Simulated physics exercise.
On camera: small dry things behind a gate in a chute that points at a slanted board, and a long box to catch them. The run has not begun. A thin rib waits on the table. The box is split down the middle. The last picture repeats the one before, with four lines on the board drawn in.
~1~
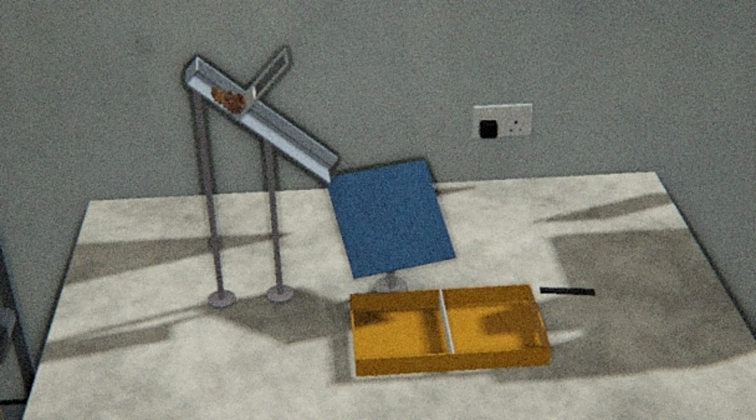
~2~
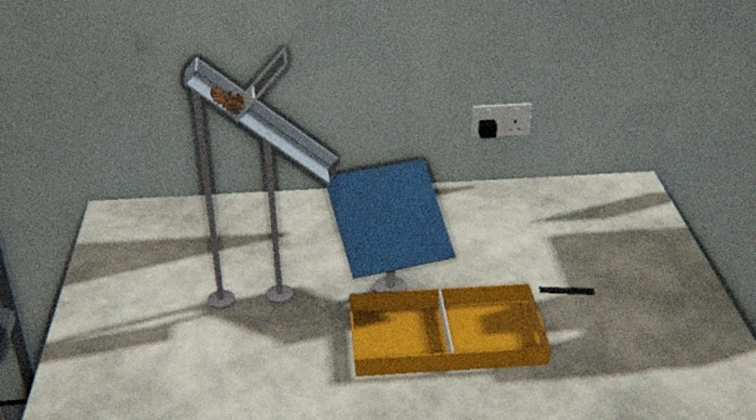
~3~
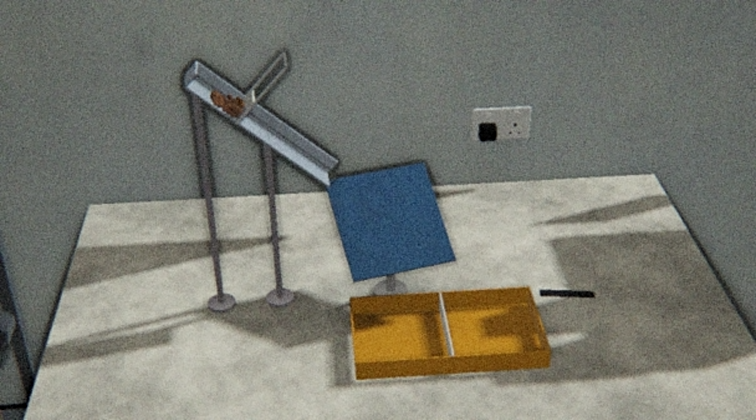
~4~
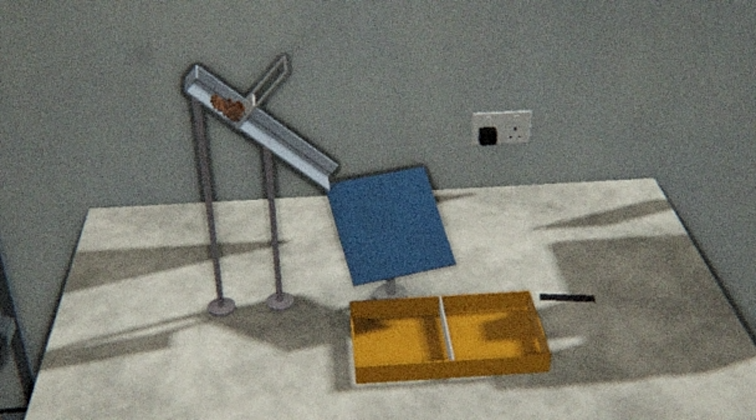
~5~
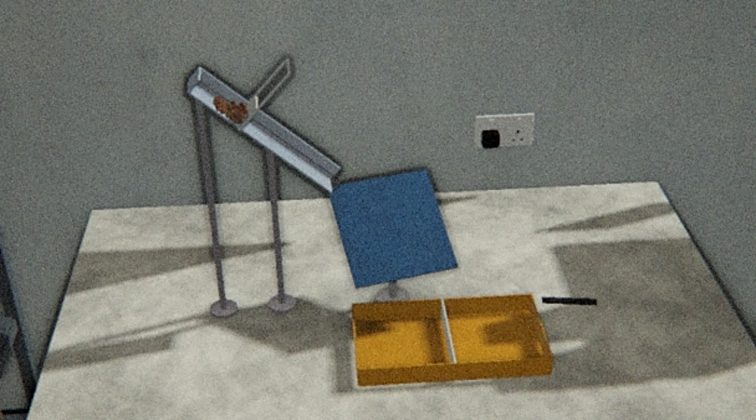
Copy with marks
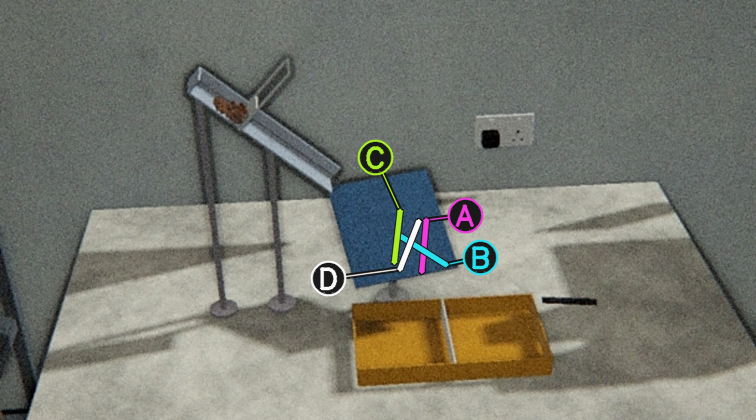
A sloping metal chute holding small brown pieces above a blue board and a divided orange box, nothing moving on the table.
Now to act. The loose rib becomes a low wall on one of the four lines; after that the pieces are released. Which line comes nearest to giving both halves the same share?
Line B.
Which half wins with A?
More lands on the left.
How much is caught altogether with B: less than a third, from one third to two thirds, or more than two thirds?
More than two thirds.
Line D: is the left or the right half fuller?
Left.
On the marked copy, line A from (426, 220) to (421, 271); line B from (397, 234) to (445, 264); line C from (400, 211) to (394, 262); line D from (418, 221) to (400, 269).
Choosing A, of what is caught, nearly all in the left half, a small part in the right.
Choosing B, of what is caught, about half in the left half, about half in the right.
Choosing C, of what is caught, nearly all in the left half, a stray few in the right.
Choosing D, of what is caught, nearly all in the left half, a small part in the right.
